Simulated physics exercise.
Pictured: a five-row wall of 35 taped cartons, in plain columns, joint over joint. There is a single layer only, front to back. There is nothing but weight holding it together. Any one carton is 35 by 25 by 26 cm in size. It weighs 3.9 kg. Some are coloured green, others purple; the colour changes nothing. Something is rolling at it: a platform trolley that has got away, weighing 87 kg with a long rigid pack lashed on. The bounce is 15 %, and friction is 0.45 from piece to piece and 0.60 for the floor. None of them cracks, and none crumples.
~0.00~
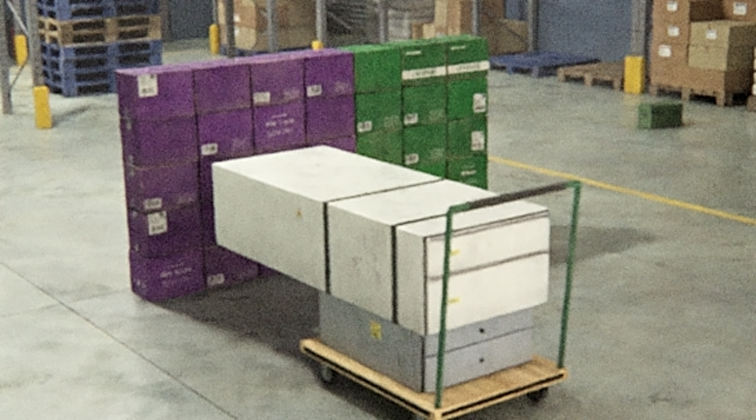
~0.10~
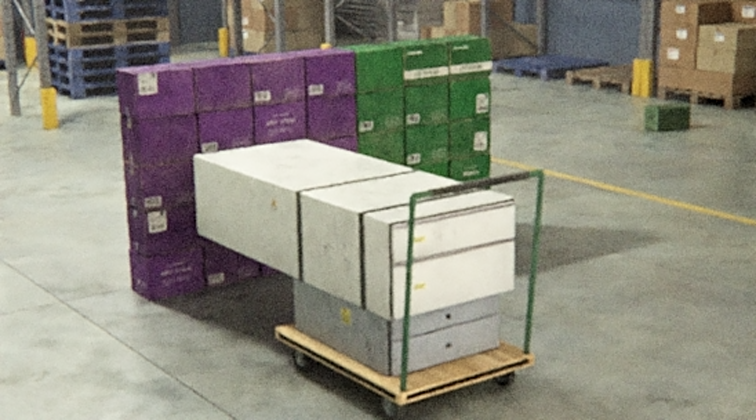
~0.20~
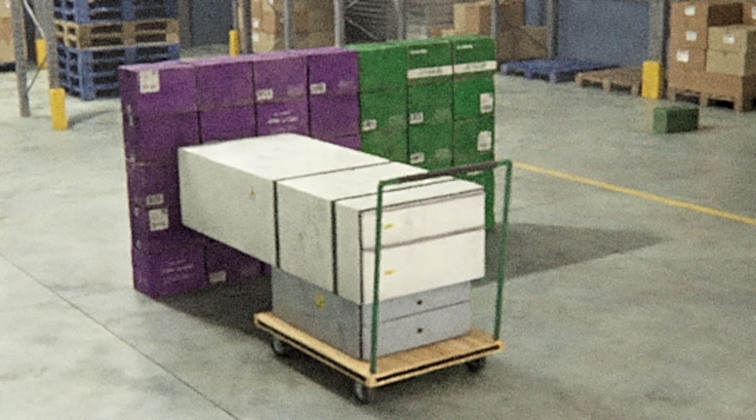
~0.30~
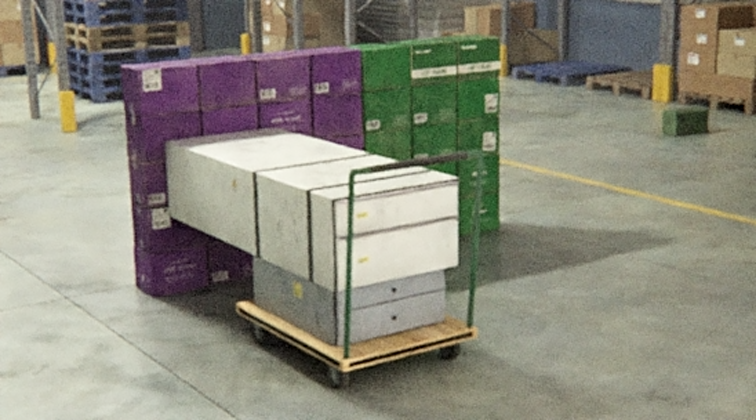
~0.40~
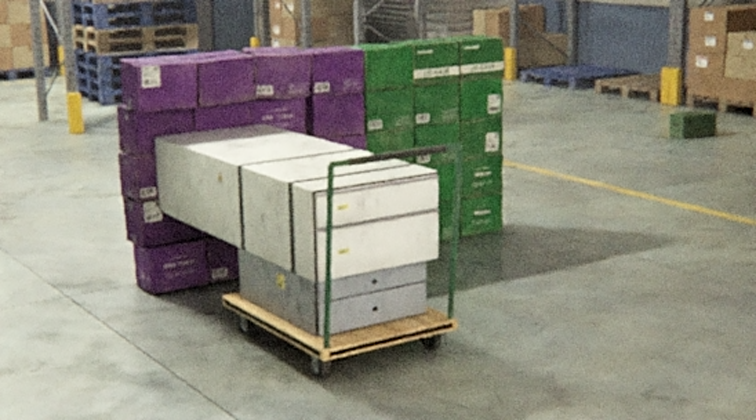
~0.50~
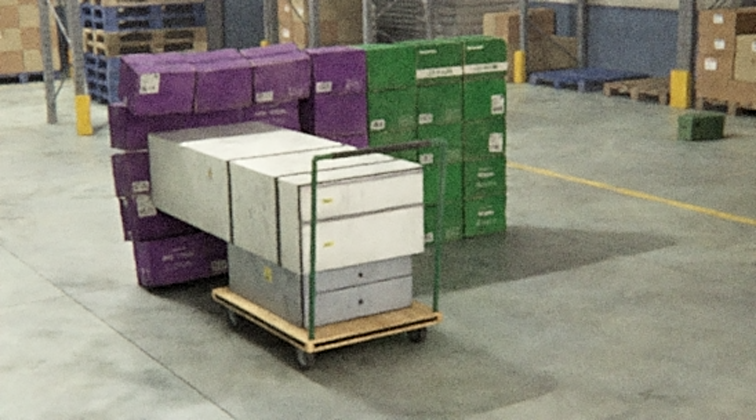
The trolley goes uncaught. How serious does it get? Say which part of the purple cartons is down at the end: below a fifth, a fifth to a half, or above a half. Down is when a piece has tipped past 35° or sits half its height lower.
Above a half.
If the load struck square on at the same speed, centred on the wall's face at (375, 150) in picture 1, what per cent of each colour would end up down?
Then green ends 60 per cent down and purple 20 per cent.
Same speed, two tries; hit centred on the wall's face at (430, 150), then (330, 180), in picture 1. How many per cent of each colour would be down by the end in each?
First try then second: Green 90 and 30, purple 0 and 40 per cent.
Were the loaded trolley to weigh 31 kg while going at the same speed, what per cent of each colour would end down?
The split would be green 0, then purple 70 per cent.
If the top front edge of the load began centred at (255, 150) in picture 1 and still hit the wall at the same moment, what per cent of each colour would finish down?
You'd end up with green at 0 per cent down and purple at 80 per cent.
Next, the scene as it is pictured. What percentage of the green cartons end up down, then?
0 percent of the green ones.
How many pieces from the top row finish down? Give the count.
A total of 3.
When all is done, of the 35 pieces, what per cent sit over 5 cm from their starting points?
It works out to 45 percent.
After 0.60 s, load 31 cm past the wall's line, still rolling; 3 of the 20 purple cartons down (3 of 35 in all colours); top purple carton 37° from how it stood.
After 0.76 s, load 46 cm past the wall's line, still rolling; 14 of the 20 purple cartons down (14 of 35 in all colours); top purple carton 65° from how it stood, 12 cm lower.
After 1.00 s, load 68 cm past the wall's line, still rolling; 14 of the 20 purple cartons down (14 of 35 in all colours); top purple carton 74° from how it stood, 25 cm lower.
After 1.50 s, load 1.03 m past the wall's line, still rolling; 14 of the 20 purple cartons down (14 of 35 in all colours); top purple carton on its side.
In the end (2.9 s), load 1.16 m past the wall's line, stopped; 14 of the 20 purple cartons down (14 of 35 in all colours); top purple carton 71° from how it stood, 83 cm lower; top green carton unmoved. That is 70 per cent. From the last view, middles, top purple carton near (221, 196), top green carton near (382, 67).
